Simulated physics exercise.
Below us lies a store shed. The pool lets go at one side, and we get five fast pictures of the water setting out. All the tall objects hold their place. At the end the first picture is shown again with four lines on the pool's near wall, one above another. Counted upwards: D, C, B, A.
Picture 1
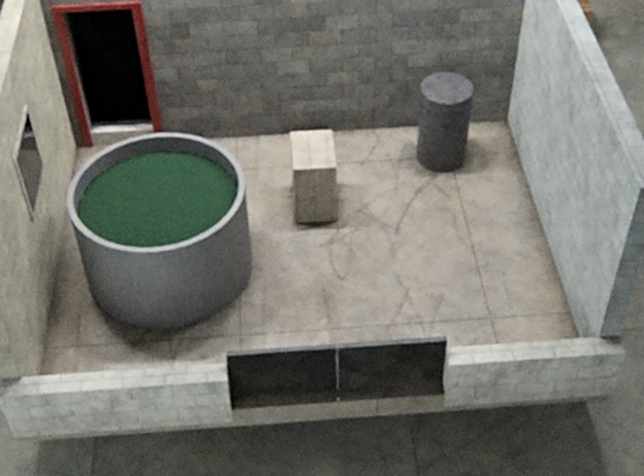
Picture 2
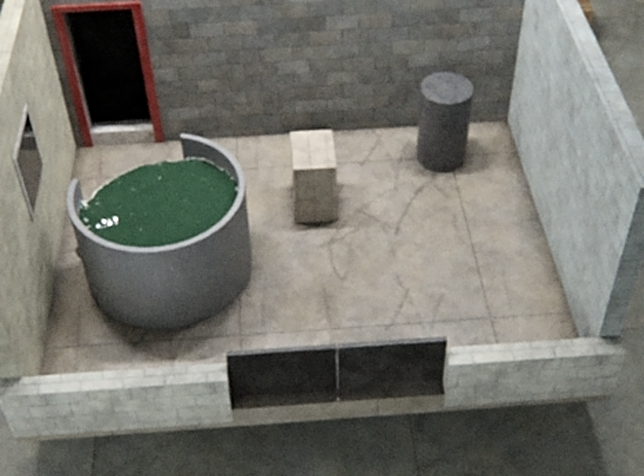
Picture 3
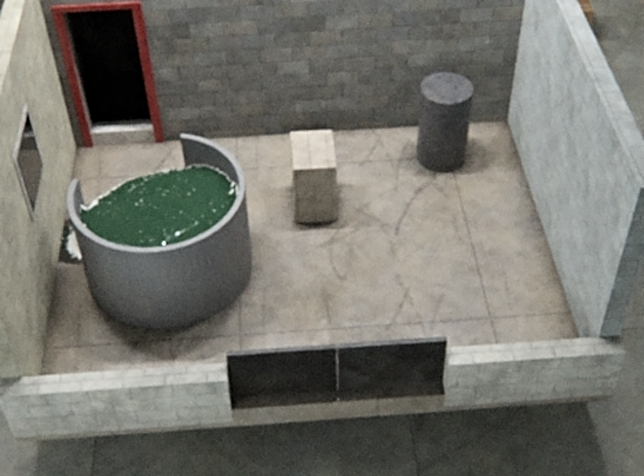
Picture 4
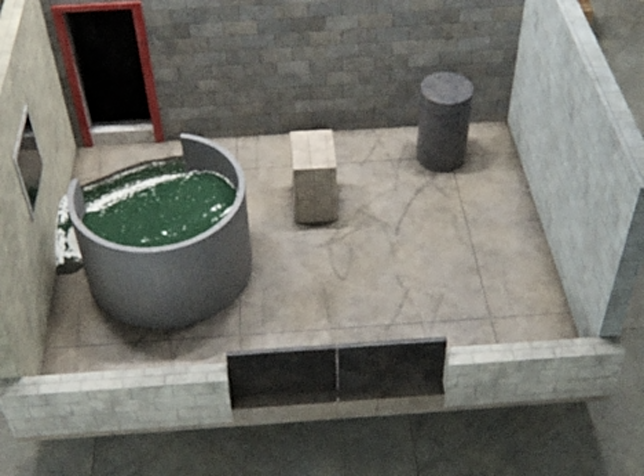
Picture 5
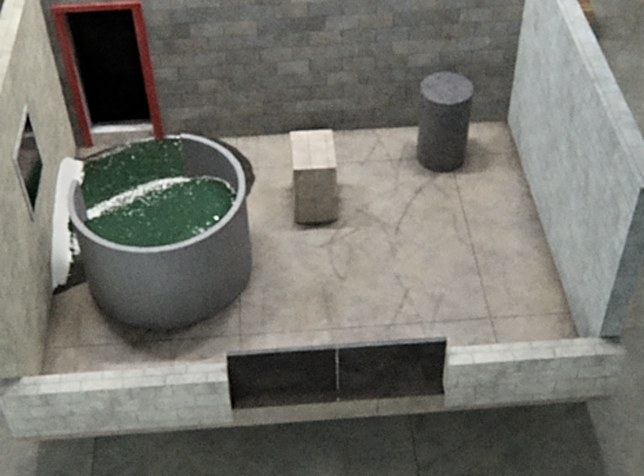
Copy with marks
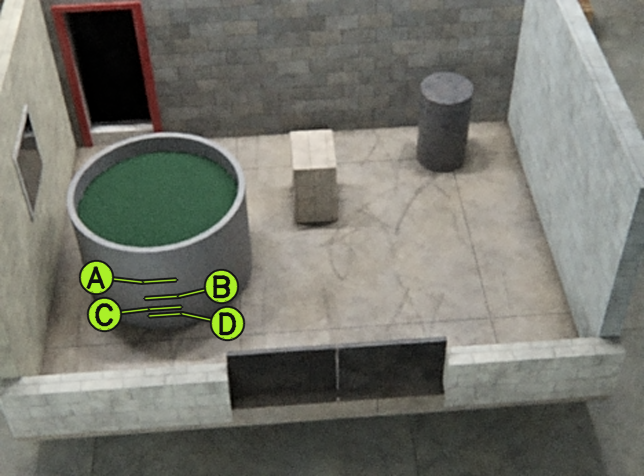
In a store shed seen from above, green water sat still in a round grey pool until a gap opened in the back rim, then it churned white and spilled out behind, spreading along the left wall.
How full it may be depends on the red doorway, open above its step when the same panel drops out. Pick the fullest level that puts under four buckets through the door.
Go for C.
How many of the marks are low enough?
Two.
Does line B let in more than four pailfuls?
Yes, that goes wrong.
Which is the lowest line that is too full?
That would be B.
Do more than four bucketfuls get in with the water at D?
No, not at all.
On the marked copy, A at (158, 281); B at (162, 297); C at (164, 308); D at (165, 314); from the bottom up D, C, B, A.
Choosing A, dozens of bucketfuls pour in.
Choosing B, about 11 bucketfuls get in.
Choosing C, a bucket or two gets in.
Choosing D, nothing gets over.
